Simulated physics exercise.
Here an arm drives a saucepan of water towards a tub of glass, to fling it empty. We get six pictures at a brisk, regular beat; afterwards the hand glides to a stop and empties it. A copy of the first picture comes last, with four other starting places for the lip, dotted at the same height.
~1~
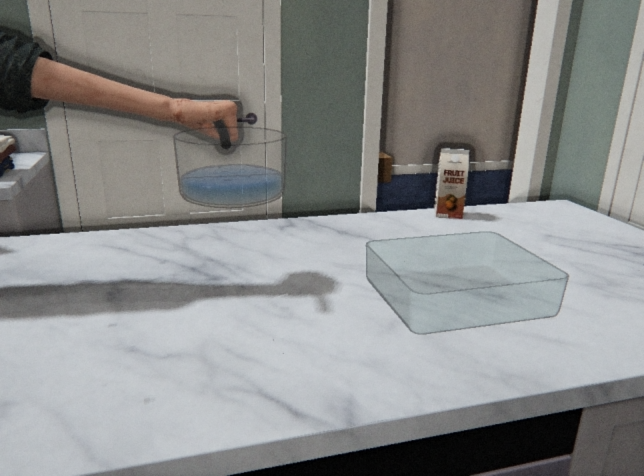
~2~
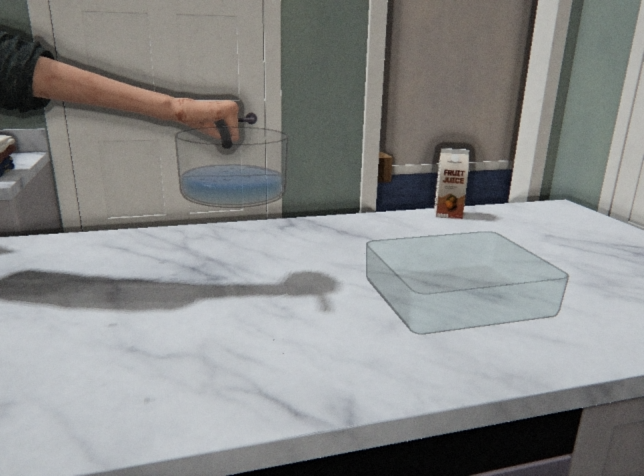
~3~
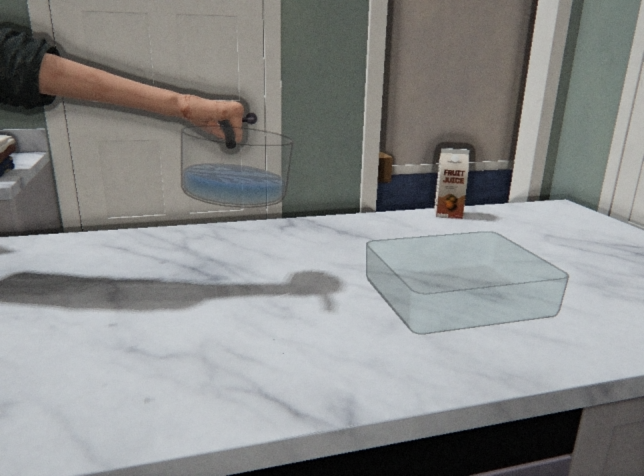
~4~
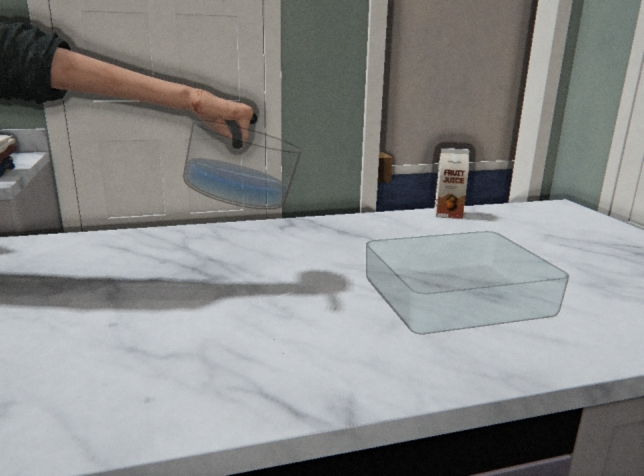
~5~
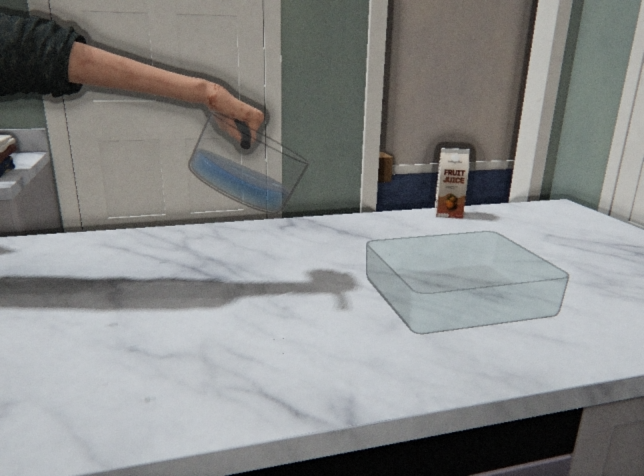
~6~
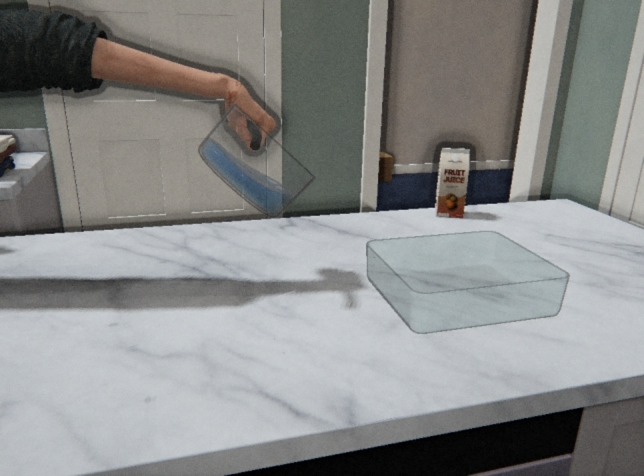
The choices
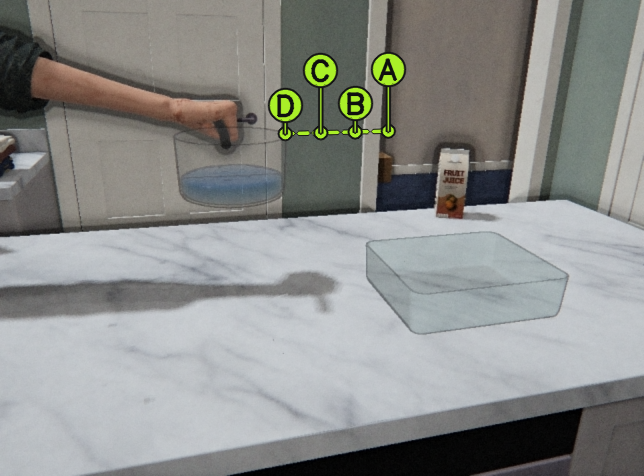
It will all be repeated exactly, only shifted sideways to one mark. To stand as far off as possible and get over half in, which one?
Choose C.
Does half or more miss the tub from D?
Yes, it does.
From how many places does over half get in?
Three of them.
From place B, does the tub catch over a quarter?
Yes, it does.
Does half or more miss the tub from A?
No, that is safe.
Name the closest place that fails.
Place D.
On the marked copy, A at (388, 131); B at (355, 131); C at (320, 132); D at (285, 133).
With A, about 75 % lands in the tub, 3 % falls short and 22 % goes beside or beyond.
With B, about 75 % lands in the tub, 3 % falls short and 22 % goes beside or beyond.
With C, about 77 % lands in the tub, 7 % falls short and 16 % goes beside or beyond.
With D, about 21 % lands in the tub, 74 % falls short and 6 % goes beside or beyond.
